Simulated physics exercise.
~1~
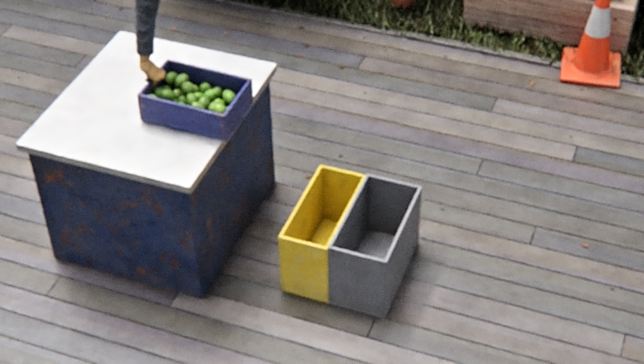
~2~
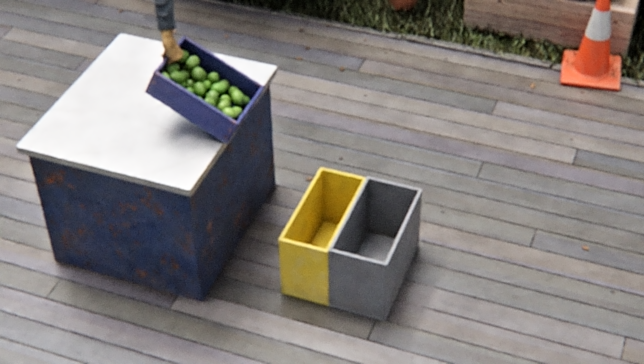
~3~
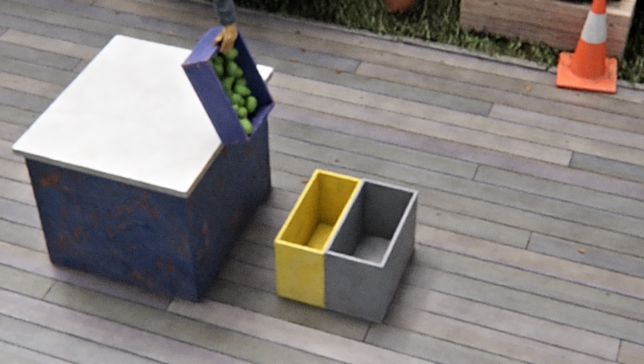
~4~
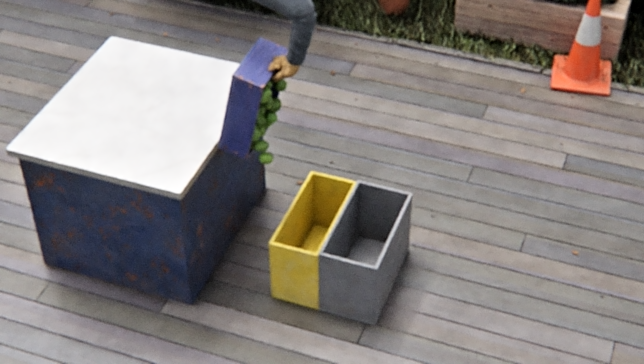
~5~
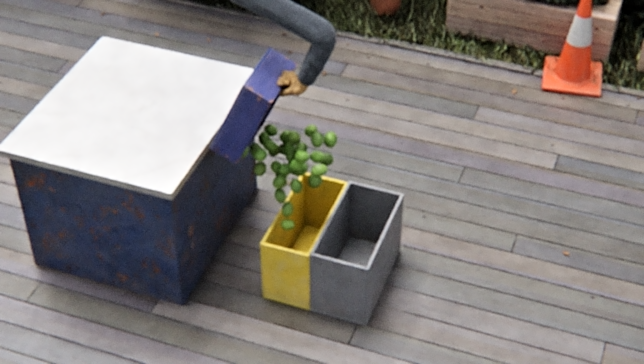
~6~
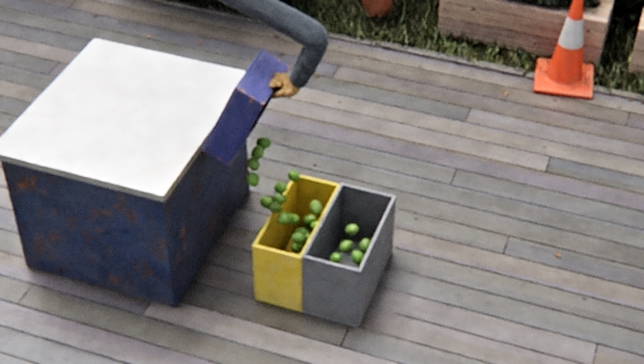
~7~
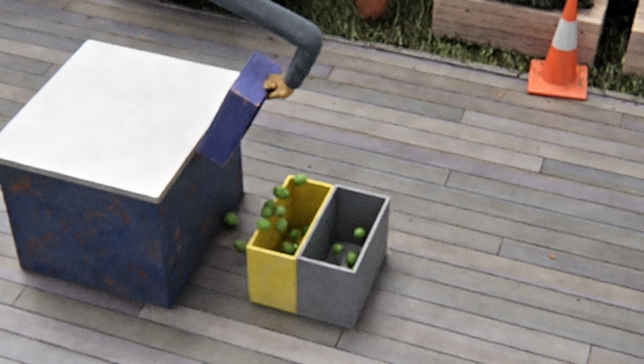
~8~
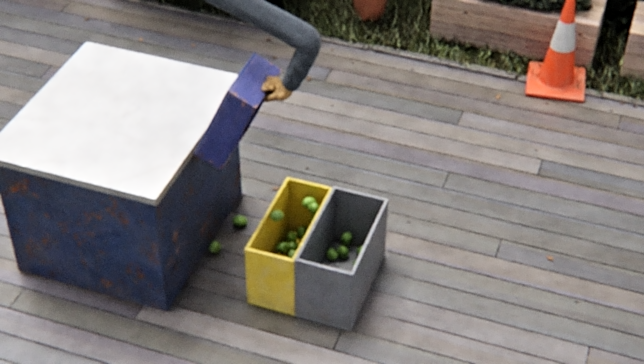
A blue box tips off the bench and spills limes, mostly into the yellow tub.
